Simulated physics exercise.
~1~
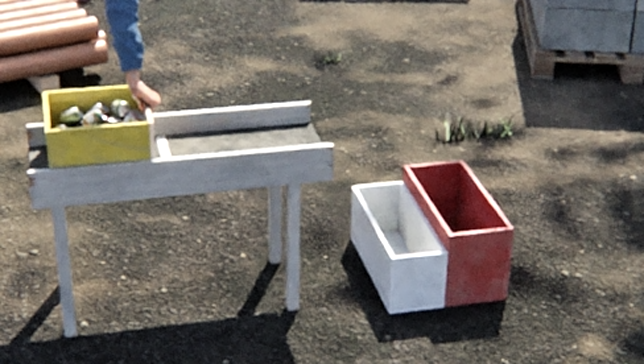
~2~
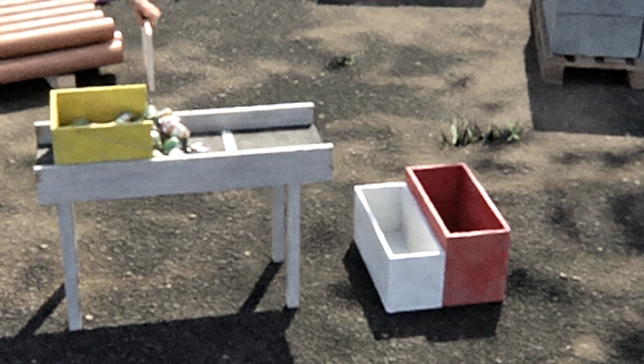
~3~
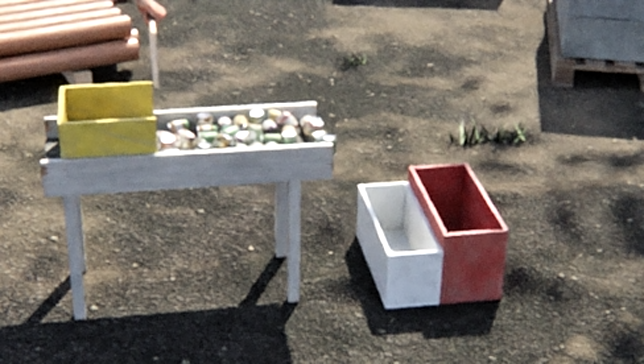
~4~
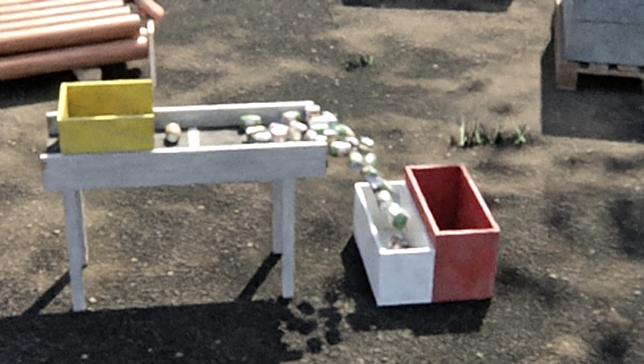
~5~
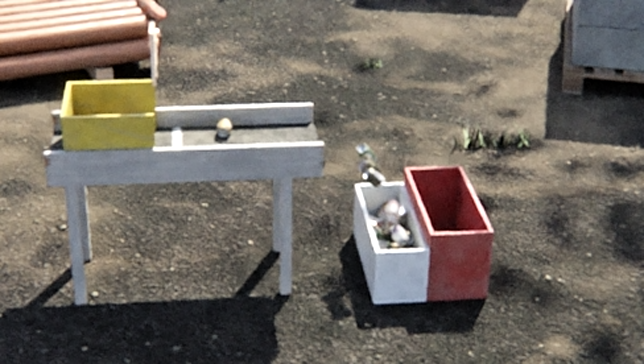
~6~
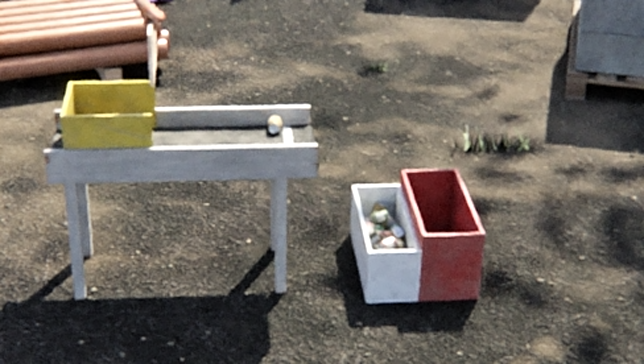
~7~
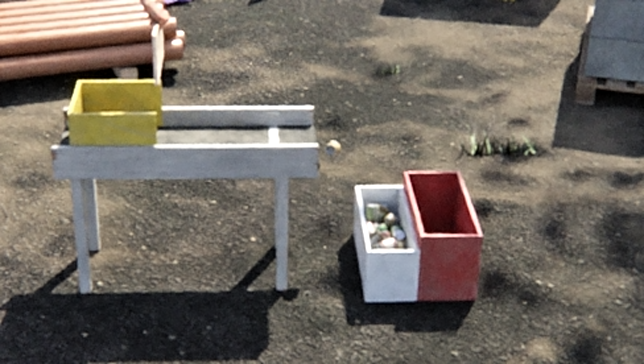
A conveyor belt carried a pile of small cans to the right out of a yellow pen after a hand raised its gate, and they tumbled into the white box, while a last straggler dropped off the end toward the ground short of it.
